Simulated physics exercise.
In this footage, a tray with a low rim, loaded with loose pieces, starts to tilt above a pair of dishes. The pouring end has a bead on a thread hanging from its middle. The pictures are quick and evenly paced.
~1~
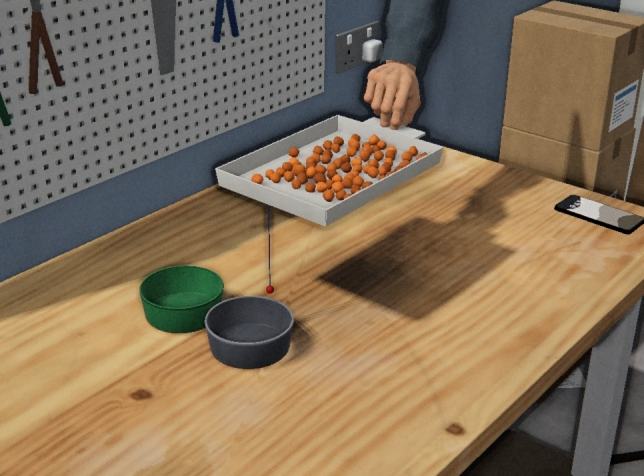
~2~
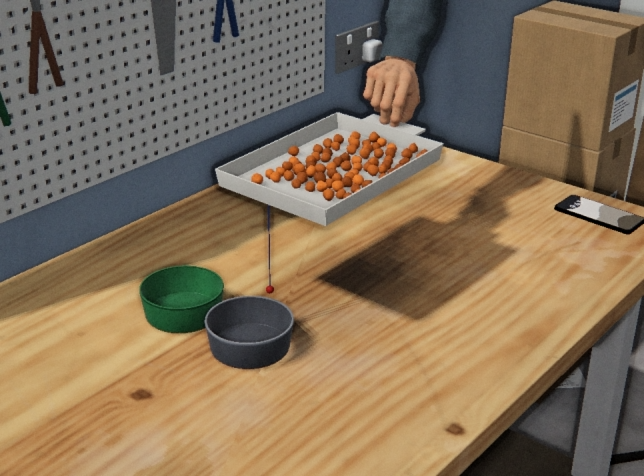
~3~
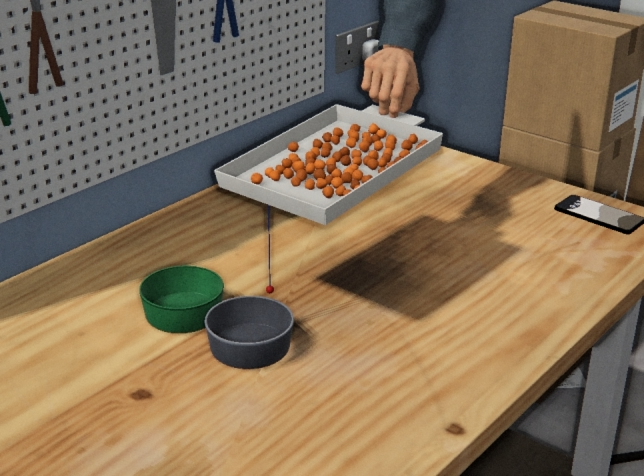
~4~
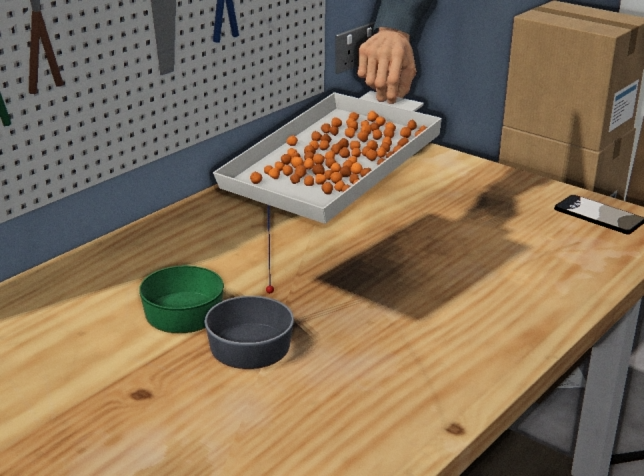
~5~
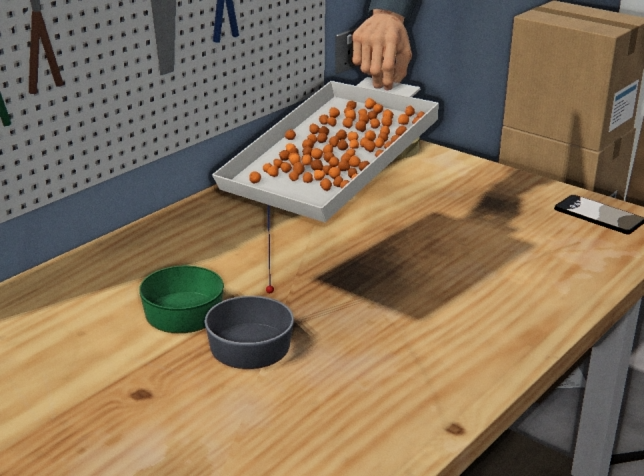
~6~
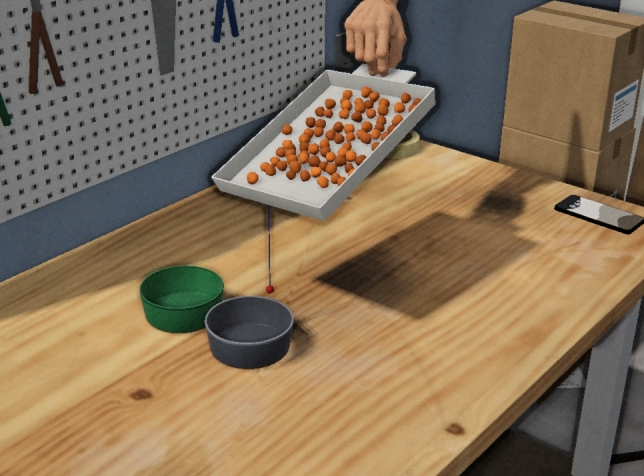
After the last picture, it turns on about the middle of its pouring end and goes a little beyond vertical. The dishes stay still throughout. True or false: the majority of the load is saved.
True.
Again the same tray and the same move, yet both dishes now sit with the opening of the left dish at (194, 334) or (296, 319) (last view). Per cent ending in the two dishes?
Roughly 20% first, roughly 0% second.
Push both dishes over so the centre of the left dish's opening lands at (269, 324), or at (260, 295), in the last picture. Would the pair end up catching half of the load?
For the two places in order: A minority share, a minority share.
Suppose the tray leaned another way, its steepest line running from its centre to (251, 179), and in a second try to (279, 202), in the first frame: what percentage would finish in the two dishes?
The first try gives close to 30 percent; the next gives 50 percent.
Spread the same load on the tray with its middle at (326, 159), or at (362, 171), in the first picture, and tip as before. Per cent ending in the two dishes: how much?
About 60 %, then about 60 %.
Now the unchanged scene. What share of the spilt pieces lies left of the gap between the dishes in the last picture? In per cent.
Estimate: Near 90 per cent.
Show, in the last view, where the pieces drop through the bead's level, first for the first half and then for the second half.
About (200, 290) to begin with, then about (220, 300).
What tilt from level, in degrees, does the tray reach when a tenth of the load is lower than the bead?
About 80 degrees.
Shortly afterwards, tray tipped steeply; all but a few on the tray; a little in the air.
Next, tray tipped past a quarter turn; the bulk on the tray; a little in the right dish; only a few in the left dish; a little outside both; a little in the air.
Some moments later, tray tipped past a quarter turn; near a third in the right dish; near a third in the left dish; near a quarter outside both; only a few in the air.
In the end, tray tipped past a quarter turn; near a third in the right dish; near a third in the left dish; near a quarter outside both; only a few in the air.
